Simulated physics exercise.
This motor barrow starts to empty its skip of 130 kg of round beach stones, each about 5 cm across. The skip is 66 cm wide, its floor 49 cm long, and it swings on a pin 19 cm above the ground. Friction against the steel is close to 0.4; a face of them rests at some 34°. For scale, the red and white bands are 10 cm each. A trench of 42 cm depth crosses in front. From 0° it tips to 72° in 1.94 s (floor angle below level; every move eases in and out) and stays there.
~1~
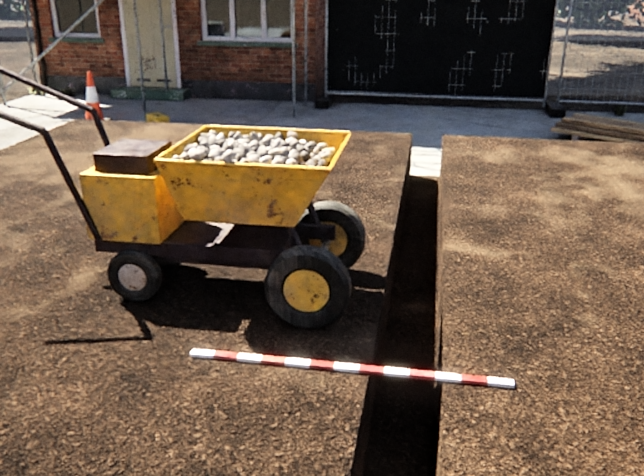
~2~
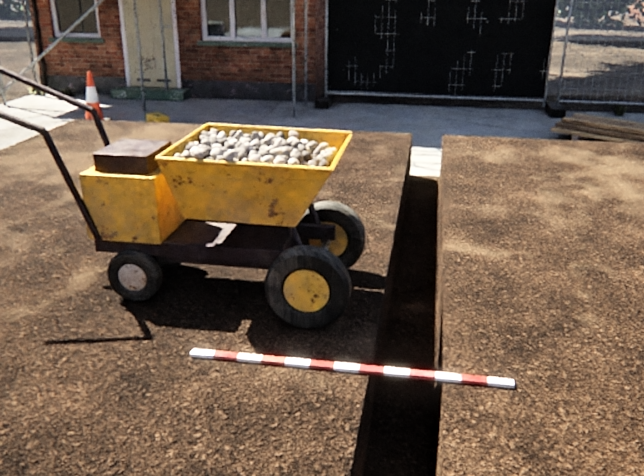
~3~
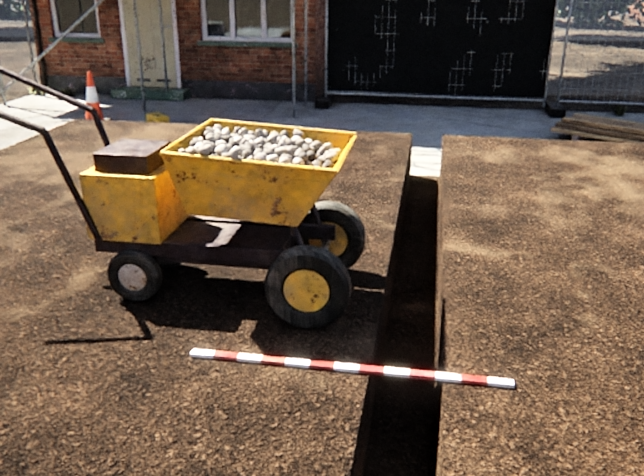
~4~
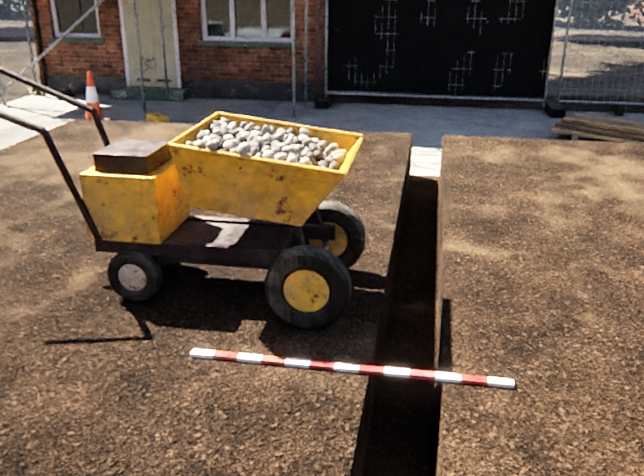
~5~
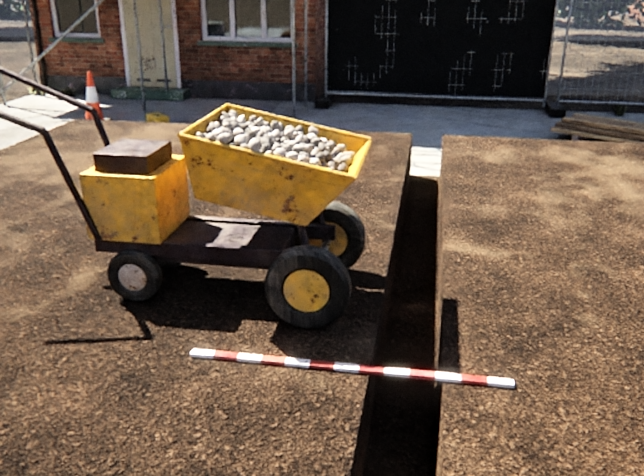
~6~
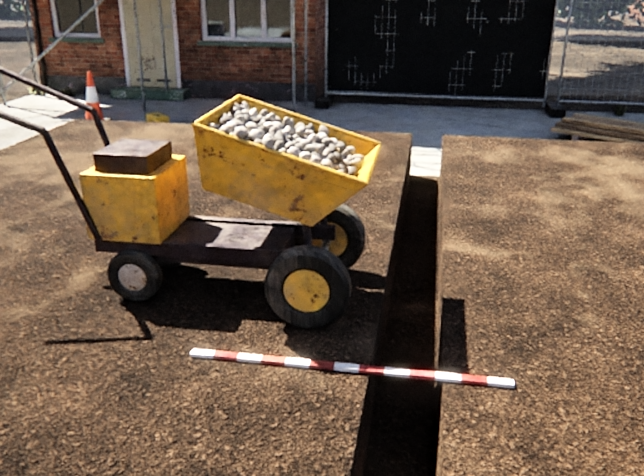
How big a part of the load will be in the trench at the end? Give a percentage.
Close to 27 in a hundred.
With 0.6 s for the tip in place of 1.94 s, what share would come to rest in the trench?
In that case some 10 per cent.
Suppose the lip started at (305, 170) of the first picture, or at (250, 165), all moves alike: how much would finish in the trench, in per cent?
First some 45, then 100 per cent.
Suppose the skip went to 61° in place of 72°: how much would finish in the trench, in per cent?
In that case some 20 per cent.
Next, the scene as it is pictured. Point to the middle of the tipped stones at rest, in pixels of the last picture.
Their middle is at about (484, 305).
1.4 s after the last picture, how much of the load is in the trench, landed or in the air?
About 0 per cent by then.
Then, 0.9 s after the last picture the floor is at 61°, 94 % in the skip, 2 % in the trench, 4 % past the trench; the foremost stones are at (470, 300).
Then, 1.4 s after the last picture the floor is at 72°, 41 % in the skip, 1 % in the trench, 58 % past the trench; the foremost stones are at (632, 330).
Then, 1.8 s after the last picture the floor is at 72°, 21 % in the skip, 4 % in the trench, 75 % past the trench; the foremost stones are past the picture's edge.
Then, 3.7 s after the last picture the floor is at 72°, 0 % in the skip, 27 % in the trench, 73 % past the trench; the foremost stones are past the picture's edge.
